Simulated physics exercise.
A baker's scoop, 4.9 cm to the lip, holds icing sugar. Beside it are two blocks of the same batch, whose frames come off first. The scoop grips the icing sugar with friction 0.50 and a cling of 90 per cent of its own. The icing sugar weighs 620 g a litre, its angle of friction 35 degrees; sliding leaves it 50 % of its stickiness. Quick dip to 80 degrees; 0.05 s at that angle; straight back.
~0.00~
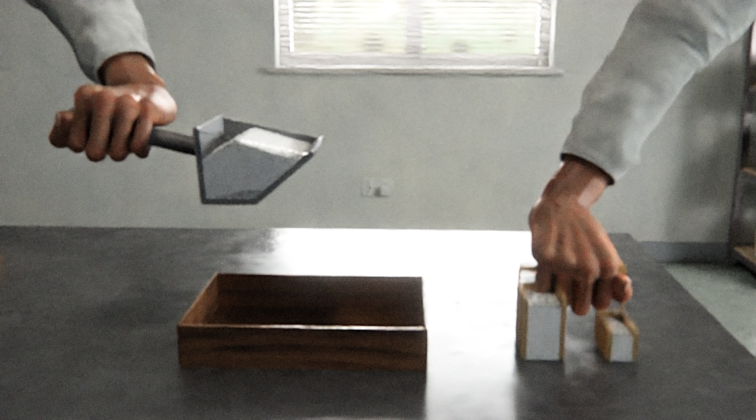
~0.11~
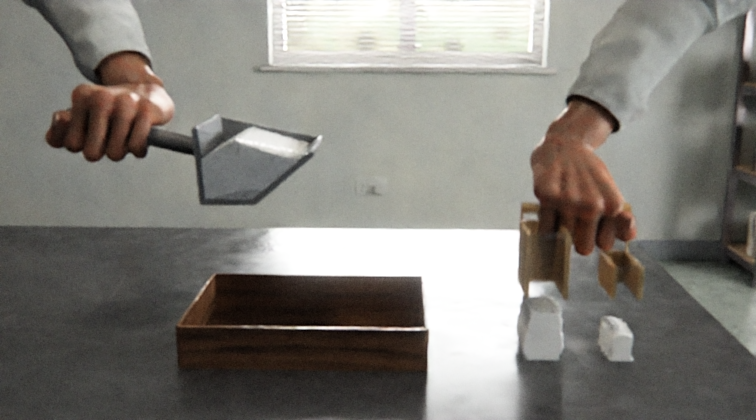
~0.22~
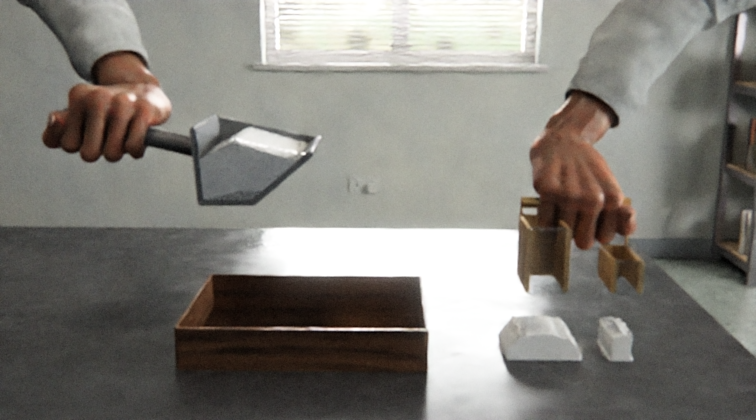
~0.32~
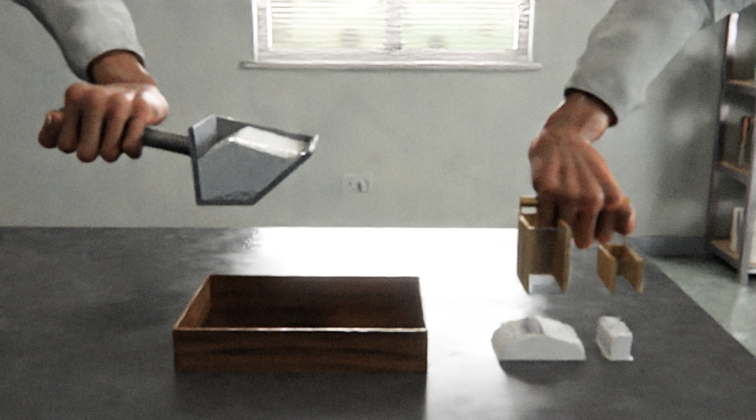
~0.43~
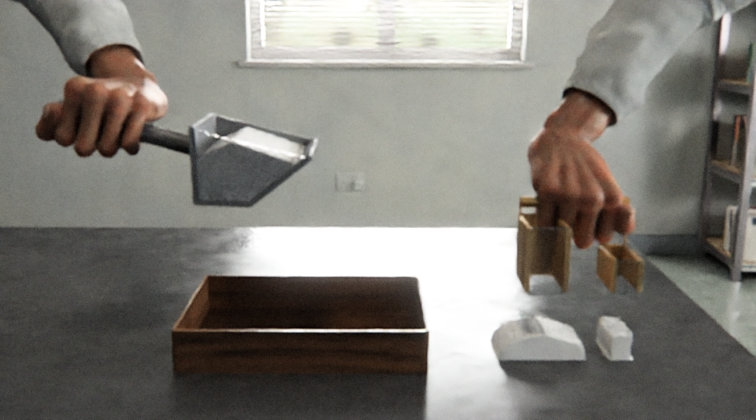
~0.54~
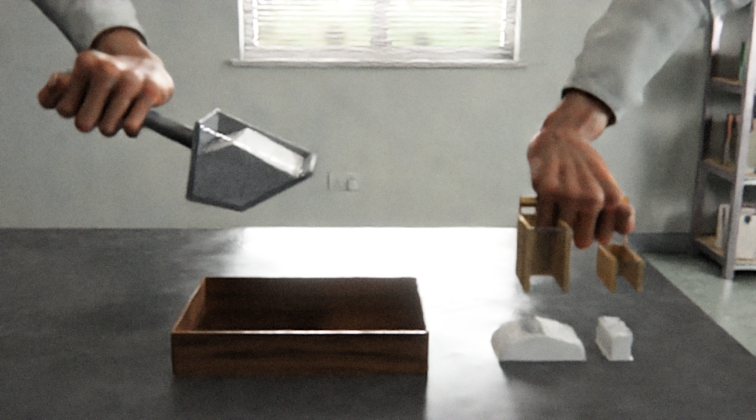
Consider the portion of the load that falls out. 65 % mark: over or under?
Over.
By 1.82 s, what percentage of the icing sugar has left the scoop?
85 per cent.
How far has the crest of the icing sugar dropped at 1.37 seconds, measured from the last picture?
By my estimate, near 2.0 cm.
By 0.92 s, the scoop is at 58 degrees and 0 % has left it.
By 1.37 s, the scoop is at 73 degrees and 75 % has left it.
By 1.82 s, the scoop is at 20 degrees and 85 % has left it.
By 2.27 s, the scoop is at 0 degrees and 85 % has left it.
By 2.37 s, at the end, the scoop is at 0 degrees and 85 % has left it.
